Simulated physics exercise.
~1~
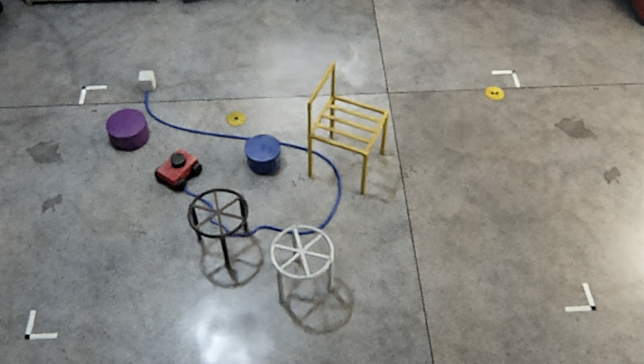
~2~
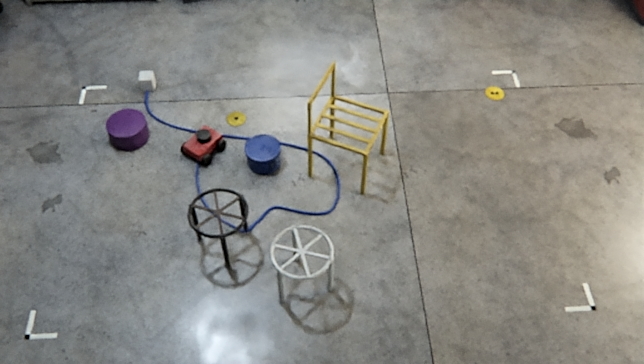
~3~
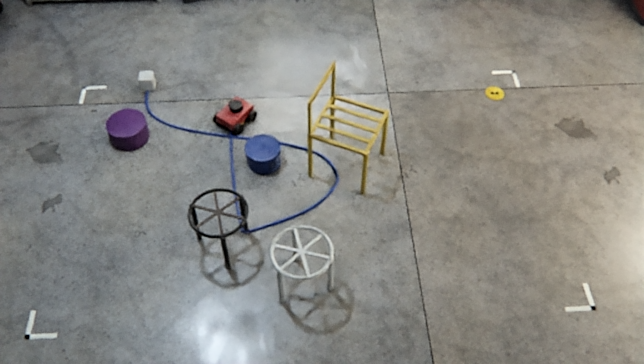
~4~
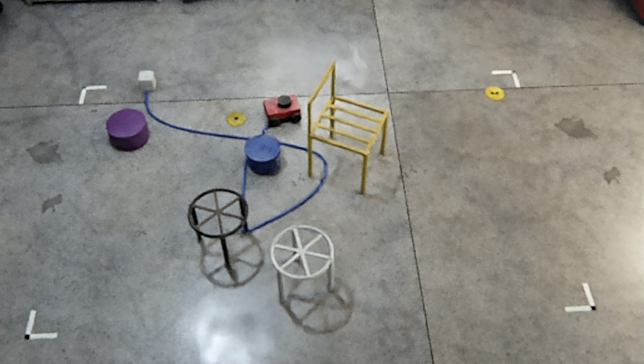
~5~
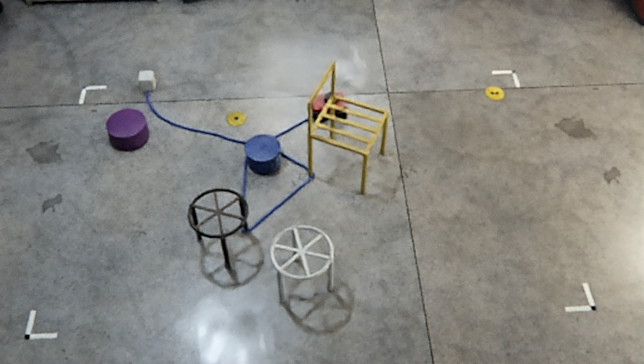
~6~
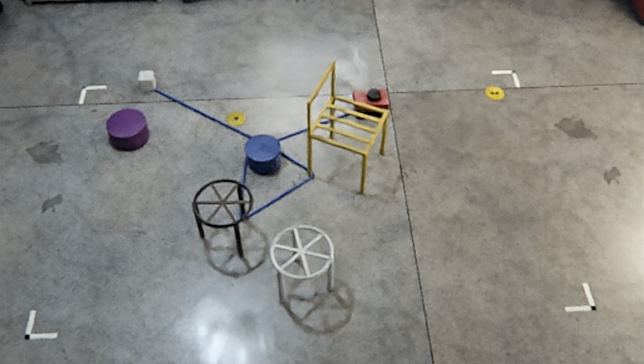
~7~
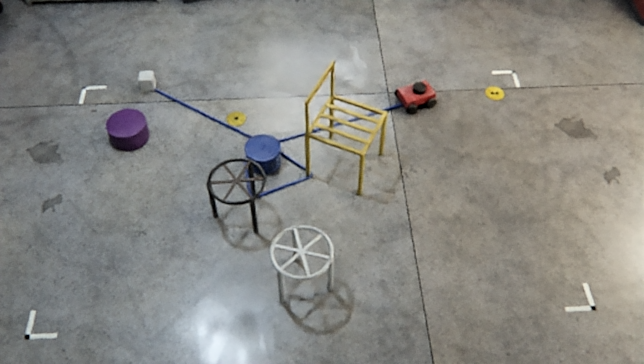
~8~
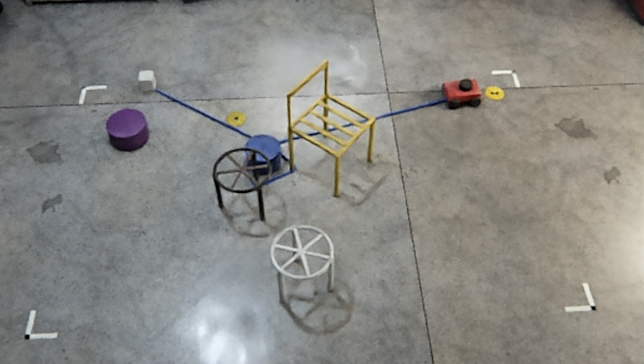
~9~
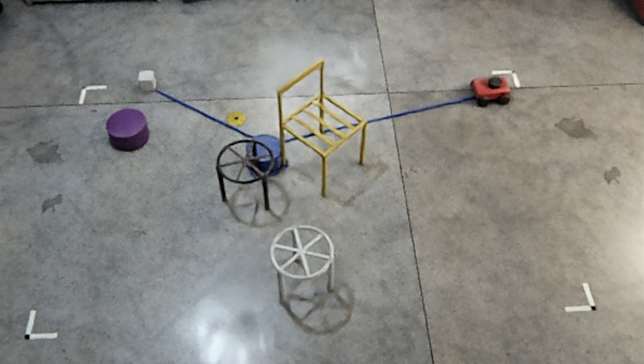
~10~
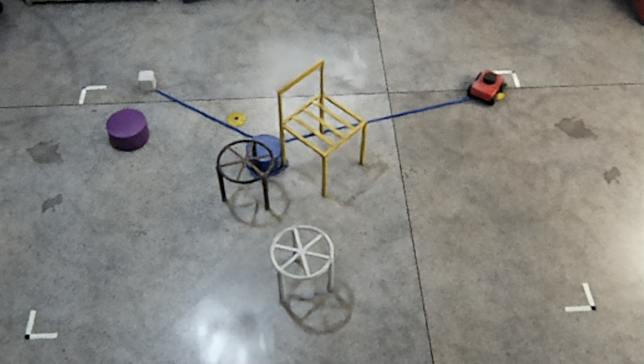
A red cart drives right trailing a blue cord that drags the black stool and yellow chair.
